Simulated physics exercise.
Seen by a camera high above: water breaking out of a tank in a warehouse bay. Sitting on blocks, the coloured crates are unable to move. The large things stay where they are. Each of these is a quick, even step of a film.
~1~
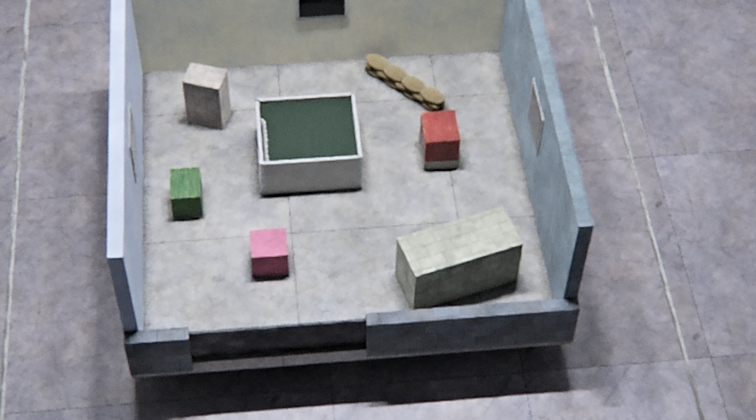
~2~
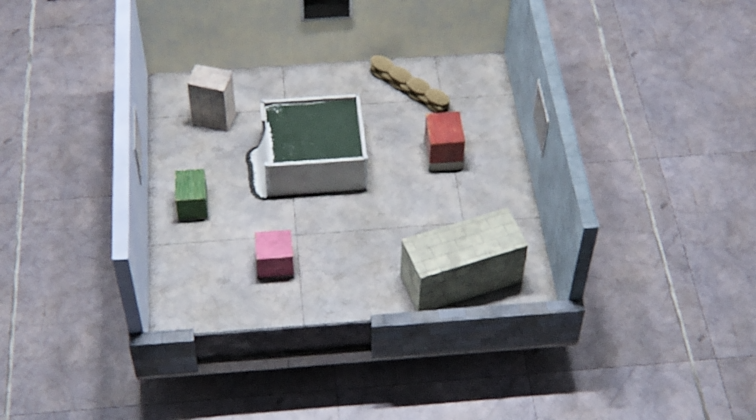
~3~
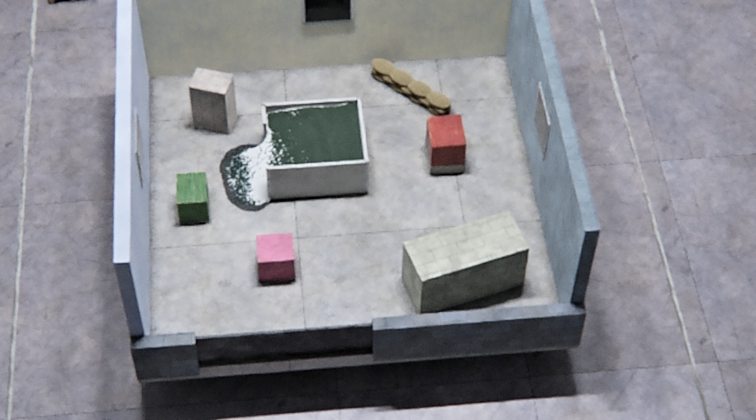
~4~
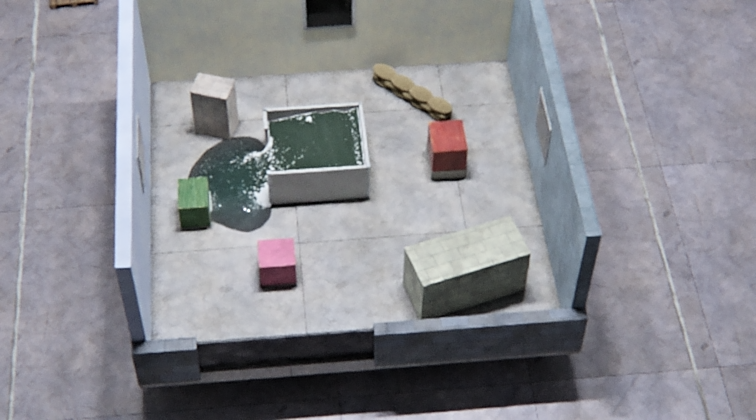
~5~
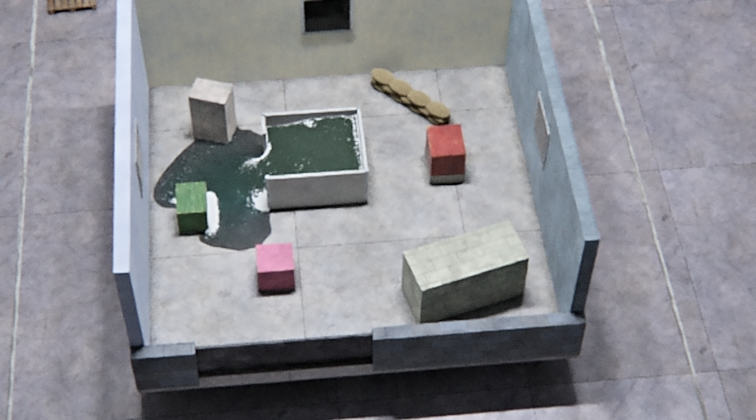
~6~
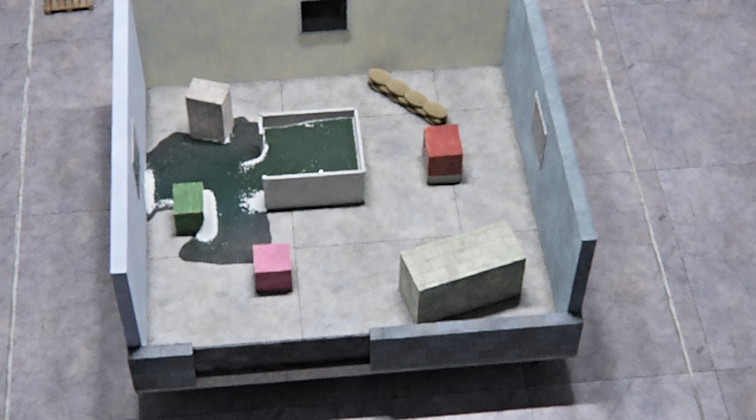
The clip opens on a white-walled tank of dark green water, whole and still among coloured crates in a walled bay. Water breaks out through the tank's left side, foaming white, and spreads leftward across the floor. It runs around the unmoving green crate and reaches the left wall.
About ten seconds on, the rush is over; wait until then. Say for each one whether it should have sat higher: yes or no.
Pink crate - yes; red crate - no; green crate - yes.
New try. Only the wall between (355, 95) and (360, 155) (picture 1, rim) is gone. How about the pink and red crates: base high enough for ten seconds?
The pink crate is flooded and the red crate is flooded.
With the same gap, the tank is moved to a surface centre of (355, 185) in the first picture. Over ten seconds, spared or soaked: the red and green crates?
For the red crate, it is missed; for the green crate, it is overrun.
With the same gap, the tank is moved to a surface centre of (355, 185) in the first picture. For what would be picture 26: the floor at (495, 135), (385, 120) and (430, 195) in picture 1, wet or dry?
First unwetted; next unwetted; last unwetted.
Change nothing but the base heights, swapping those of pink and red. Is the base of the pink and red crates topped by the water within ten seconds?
The pink crate stays untouched, the red crate is drenched.
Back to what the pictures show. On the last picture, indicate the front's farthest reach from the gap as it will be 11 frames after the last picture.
Near (148, 370).
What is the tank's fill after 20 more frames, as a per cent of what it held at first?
Roughly 24 per cent.
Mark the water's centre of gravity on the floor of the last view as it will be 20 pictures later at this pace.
Around pixel (236, 206).
A moment on, water covers 20 % of the floor; the pink crate water round its plinth, the red crate not reached, the green crate water round its plinth.
Next, water covers 30 % of the floor; the pink crate water round its plinth, the red crate not reached, the green crate water round its plinth.
Then, water covers 45 % of the floor; the pink crate water round its plinth, the red crate not reached, the green crate water round its plinth.
Later, water covers 75 % of the floor; the pink crate water round its plinth, the red crate water round its plinth, the green crate water round its plinth.
In the end, water covers 95 % of the floor; the pink crate was topped, the red crate stayed above the water, the green crate was topped.
